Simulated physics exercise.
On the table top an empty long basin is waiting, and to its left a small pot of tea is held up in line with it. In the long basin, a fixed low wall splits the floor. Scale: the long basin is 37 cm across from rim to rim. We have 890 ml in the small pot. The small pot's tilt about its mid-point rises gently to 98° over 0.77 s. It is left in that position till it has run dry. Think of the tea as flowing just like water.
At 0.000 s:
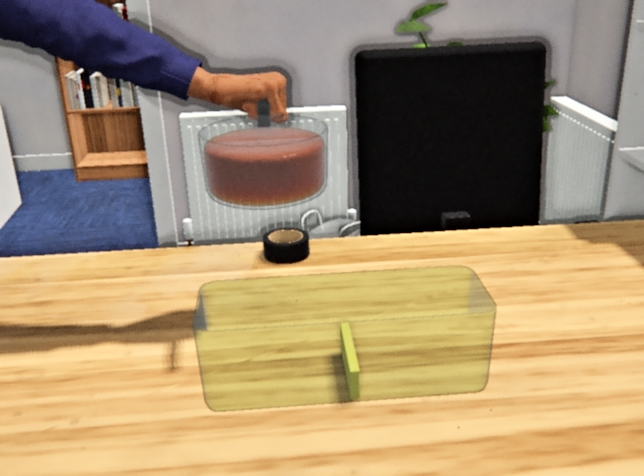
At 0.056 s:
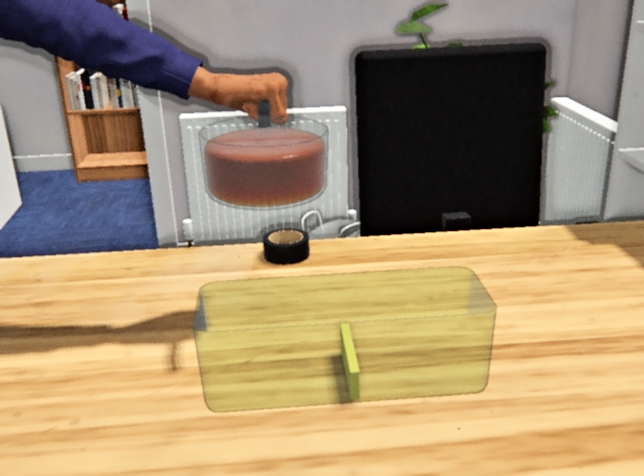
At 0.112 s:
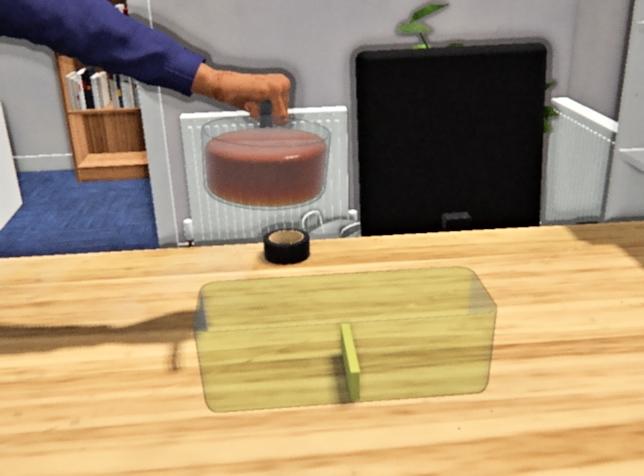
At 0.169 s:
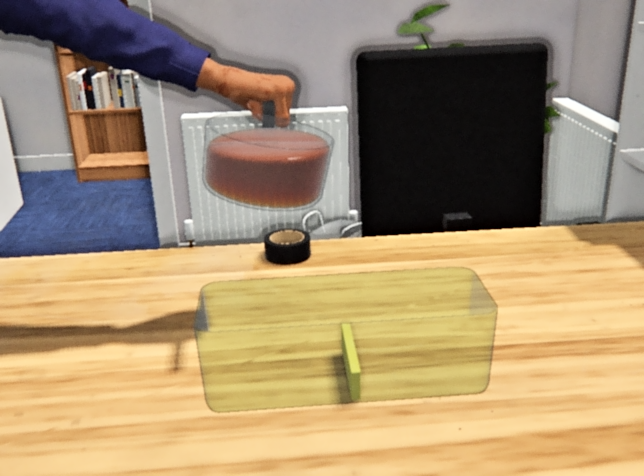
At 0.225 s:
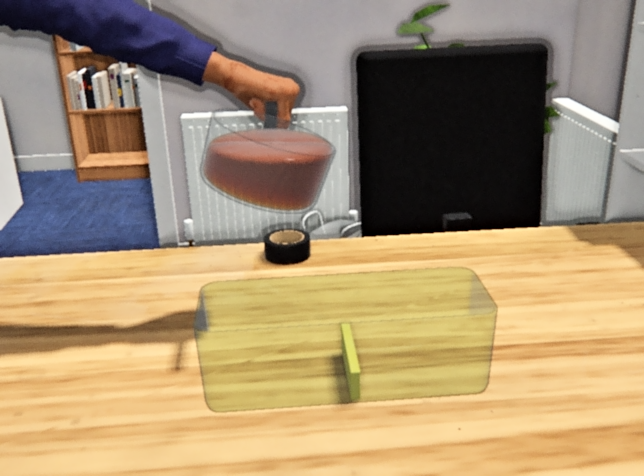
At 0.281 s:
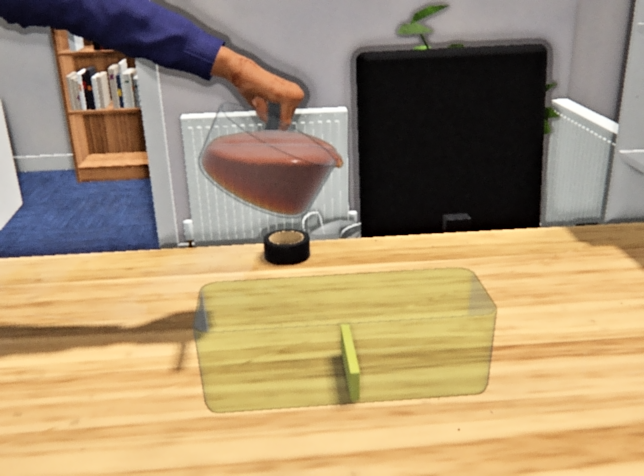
In this clip, a hand holds a clear pot of reddish-brown tea above and behind an empty, transparent yellow basin on a wooden table, then gradually tilts it to the right until the liquid reaches the rim.
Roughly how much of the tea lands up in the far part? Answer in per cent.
Around 87 %.
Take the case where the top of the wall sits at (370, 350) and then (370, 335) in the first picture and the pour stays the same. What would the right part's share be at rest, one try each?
Roughly 65 per cent, then 65 per cent.
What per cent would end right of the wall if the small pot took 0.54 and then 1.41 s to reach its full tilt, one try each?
Respectively about 80 and 90 percent.
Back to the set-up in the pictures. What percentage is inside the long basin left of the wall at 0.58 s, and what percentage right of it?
0 on the left, 20 on the right, roughly.
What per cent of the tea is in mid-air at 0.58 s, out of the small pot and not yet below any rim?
At that moment, about 46 percent.
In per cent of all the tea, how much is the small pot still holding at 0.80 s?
9 %.
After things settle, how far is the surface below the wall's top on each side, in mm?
Left about 38 mm, while the right is about 4 mm.
Then, 0.58 s in, the tilt is 84° and 34 per cent is still to pour, 0 is left of the wall and 19 right of it.
Then, 0.80 s in, the tilt is 98° and 9 per cent is still to pour, 7 is left of the wall and 74 right of it.
Then, 1.02 s in, the tilt is 98° and 1 per cent is still to pour, 9 is left of the wall and 85 right of it.
Then, 1.27 s in, the tilt is 98° and 0 per cent is still to pour, 11 is left of the wall and 88 right of it.
Finally, 12 per cent lies left of the wall, 87 right of it and 1 outside.
